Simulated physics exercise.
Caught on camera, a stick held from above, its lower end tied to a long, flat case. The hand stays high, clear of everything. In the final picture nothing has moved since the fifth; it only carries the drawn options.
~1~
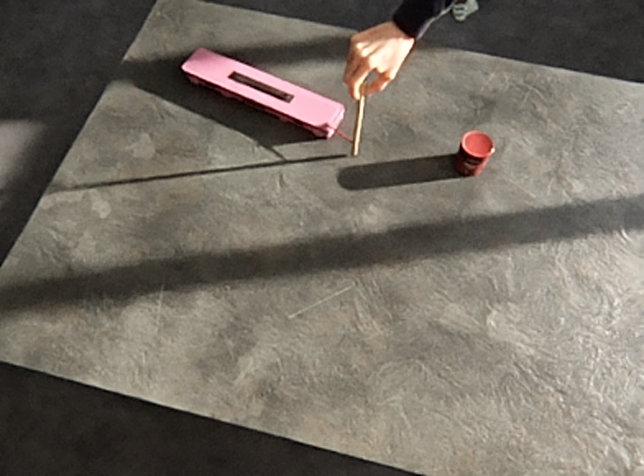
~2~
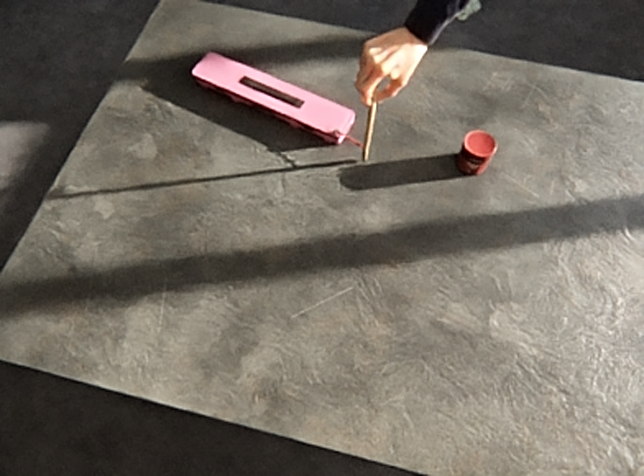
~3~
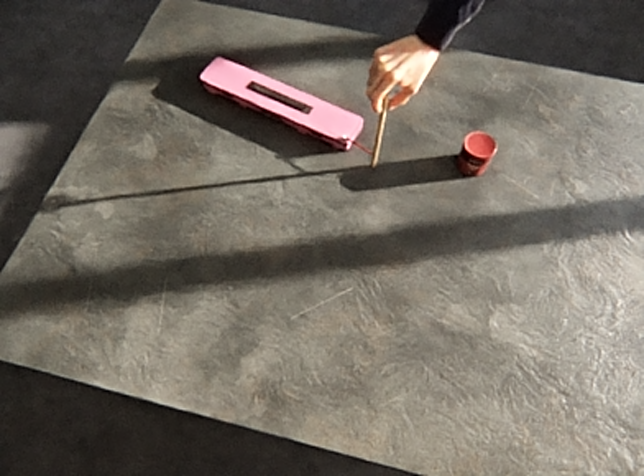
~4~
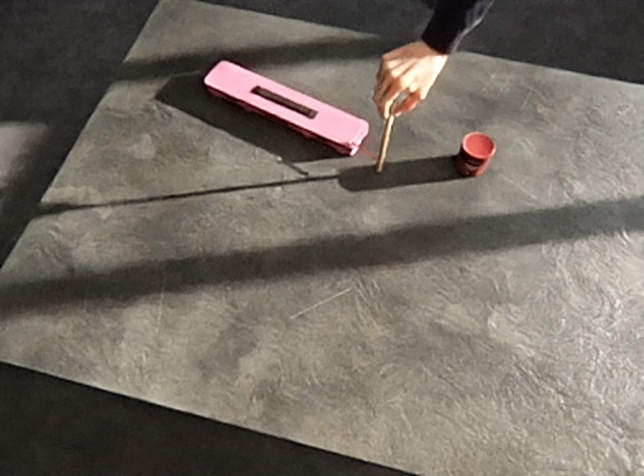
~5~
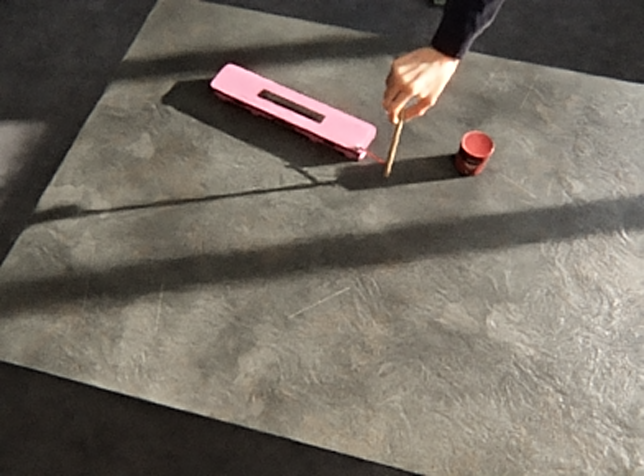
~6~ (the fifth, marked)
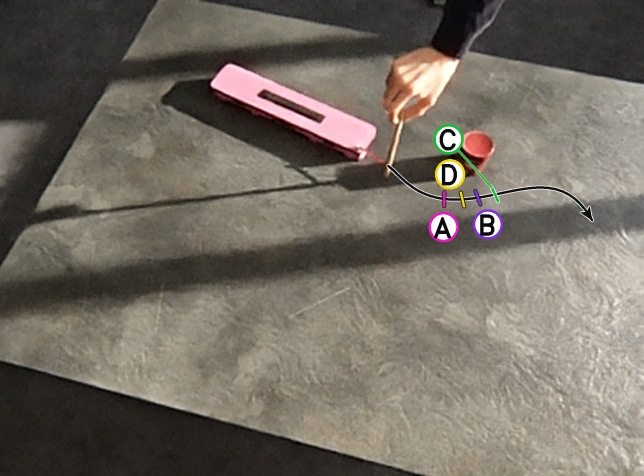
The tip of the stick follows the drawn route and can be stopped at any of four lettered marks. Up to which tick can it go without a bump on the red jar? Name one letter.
The farthest safe stop is B.
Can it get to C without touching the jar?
No.
On the copy, A at (444, 199); B at (478, 198); C at (495, 195); D at (462, 200); the route from (388, 166) via (491, 196) to (592, 220).
On B. First, foot of the stick (414, 189), middle of the case (316, 123).
Then, foot of the stick (446, 200), middle of the case (340, 138).
Finally, foot of the stick (477, 199), middle of the case (362, 147); nothing has been touched.
By contrast, A is safe but short; C is too far, the jar has been hit; D is safe but short.
